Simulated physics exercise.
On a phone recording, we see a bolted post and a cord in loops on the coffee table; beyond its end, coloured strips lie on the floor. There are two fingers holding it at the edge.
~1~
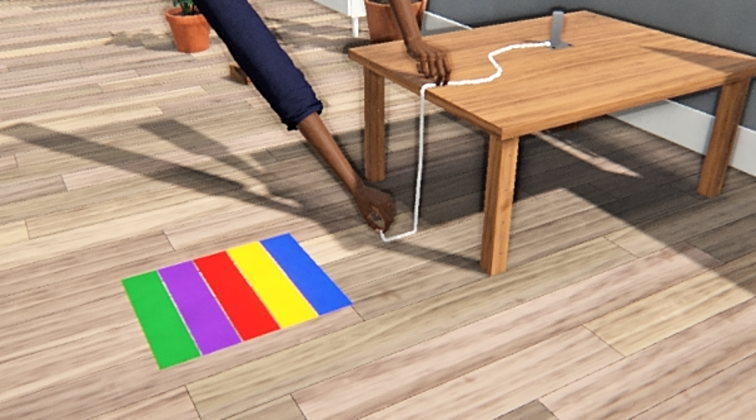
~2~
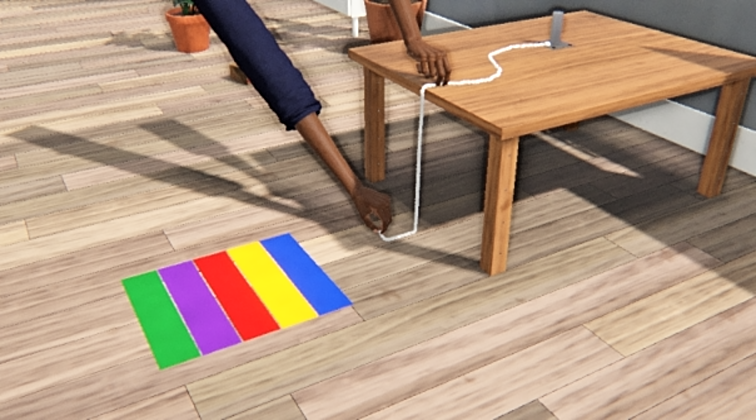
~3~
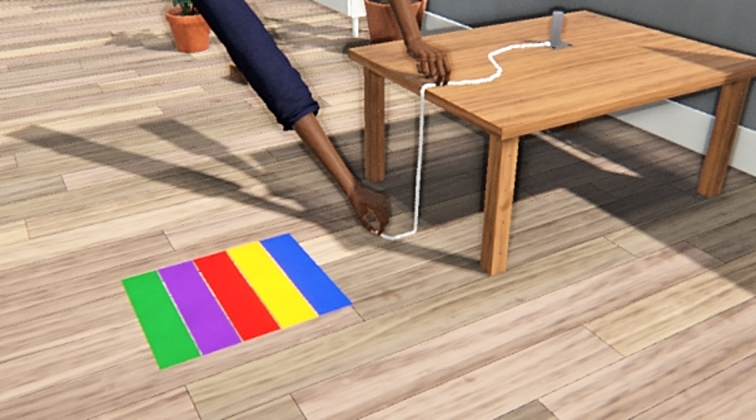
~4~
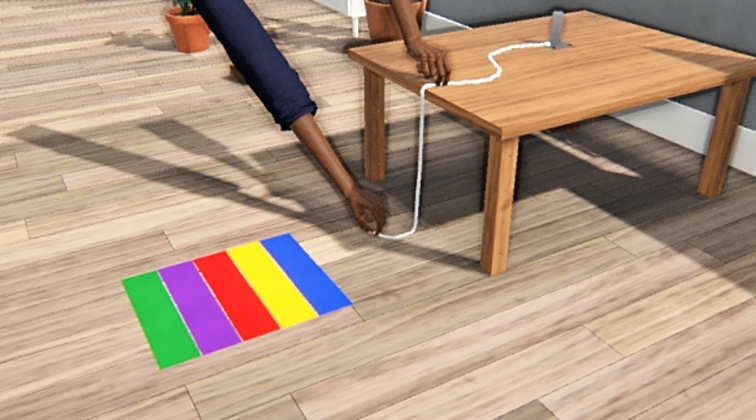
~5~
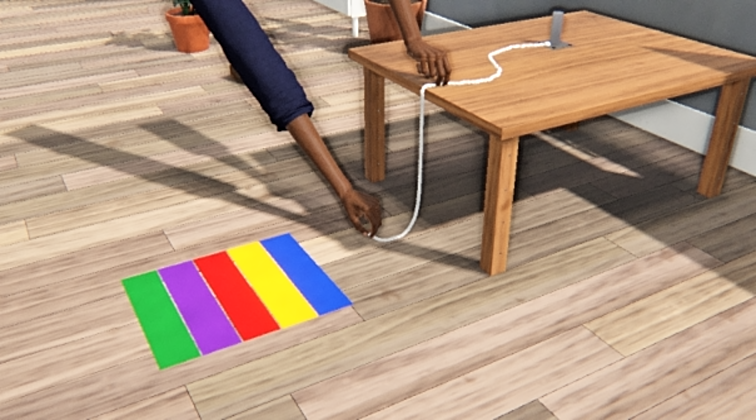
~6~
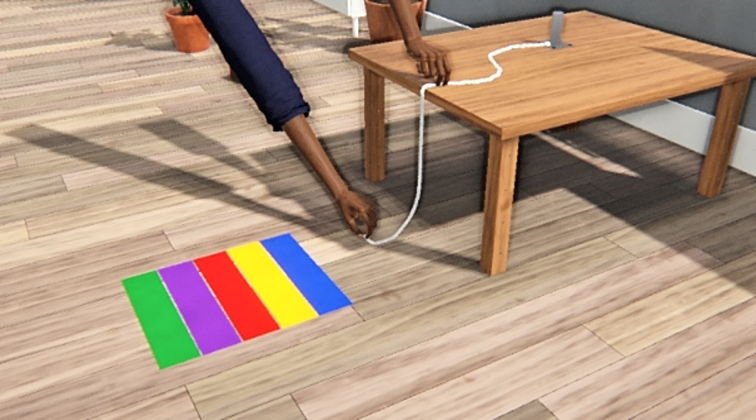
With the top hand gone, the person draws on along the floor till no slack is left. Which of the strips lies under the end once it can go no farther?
The red one.
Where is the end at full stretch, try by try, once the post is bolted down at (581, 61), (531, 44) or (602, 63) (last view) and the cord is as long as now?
Near (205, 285), (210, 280) and (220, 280).
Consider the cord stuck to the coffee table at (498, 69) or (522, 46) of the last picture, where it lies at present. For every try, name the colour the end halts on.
The end comes to rest on yellow and then on red.
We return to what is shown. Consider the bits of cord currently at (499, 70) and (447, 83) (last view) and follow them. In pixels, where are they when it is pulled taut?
At (462, 71), then (404, 101).
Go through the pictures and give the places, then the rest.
In the first frame, end (382, 230); blue (324, 295); yellow (289, 306); red (252, 318); purple (213, 331); green (172, 345).
In the second frame, end (380, 231); cord through (523, 47) (491, 58) (491, 79) (426, 87) (419, 152) (416, 217).
In the third frame, end (377, 232).
In the fourth frame, end (374, 233); cord through (523, 47) (491, 58) (491, 79) (426, 87) (421, 152) (416, 217).
In the fifth frame, end (369, 234).
In the sixth frame, end (365, 236); cord through (523, 47) (491, 58) (491, 79) (426, 87) (421, 152) (410, 217).
A little later, end near (284, 259); over blue.
Next, end near (252, 269); over yellow.
When it is tight, end near (232, 275); over red. It gets as far as the red strip.
